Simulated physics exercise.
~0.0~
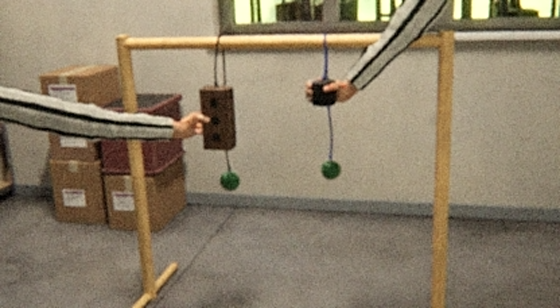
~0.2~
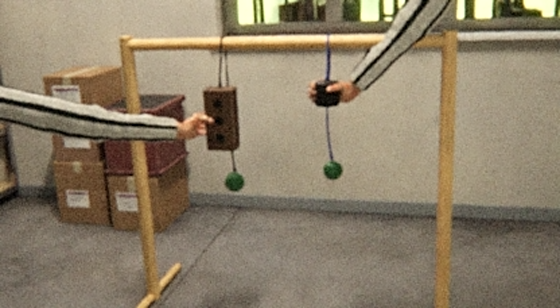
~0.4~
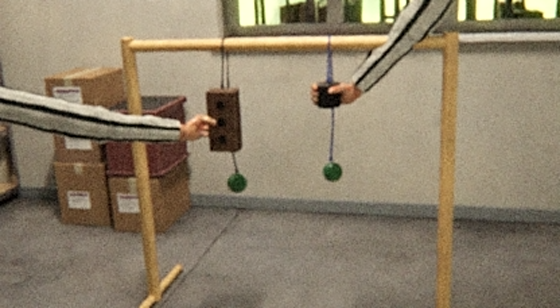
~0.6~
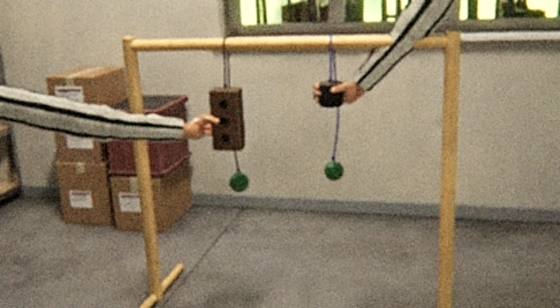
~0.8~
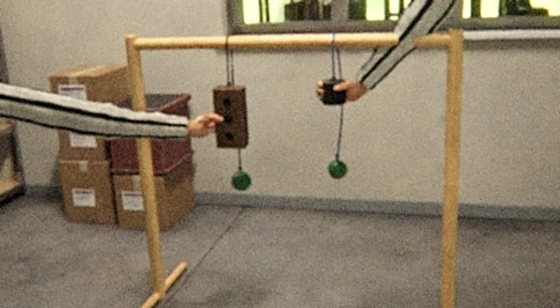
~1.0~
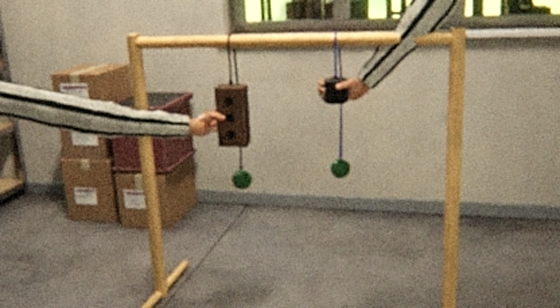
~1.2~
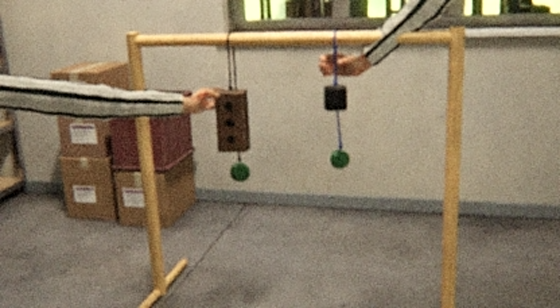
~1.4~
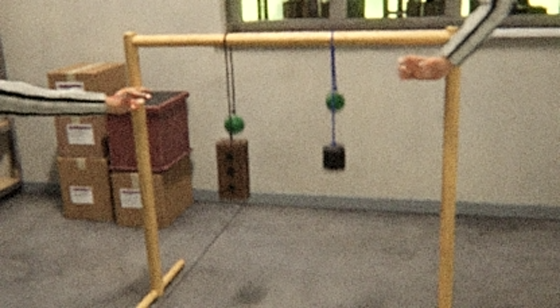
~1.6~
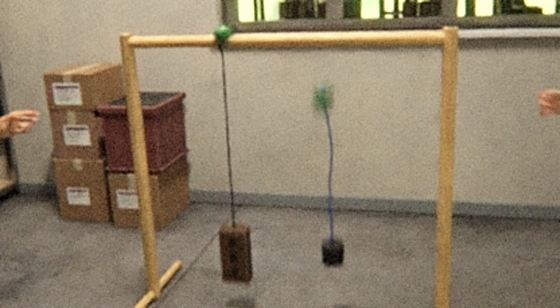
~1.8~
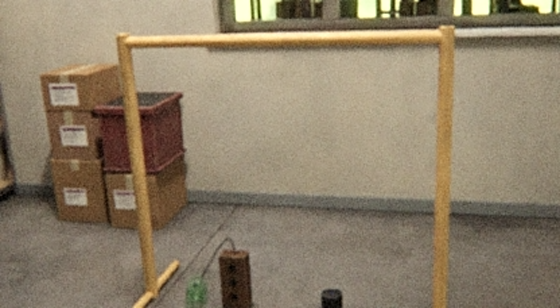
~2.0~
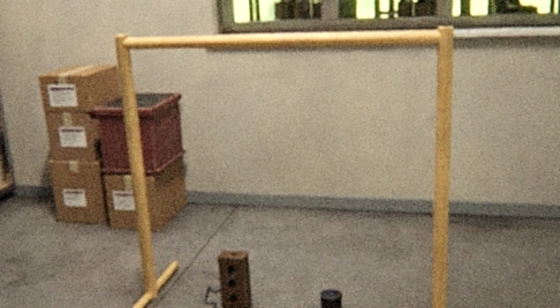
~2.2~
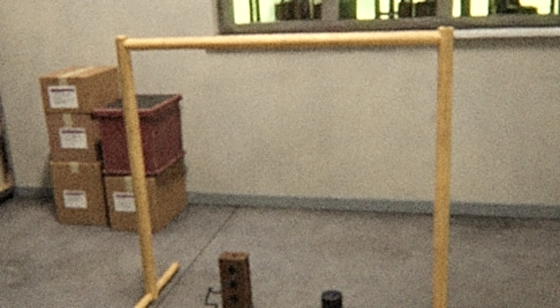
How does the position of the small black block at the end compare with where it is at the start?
At the start the small black block is held by a hand just below the wooden rail, and at the end it rests on the floor with no hand on it.
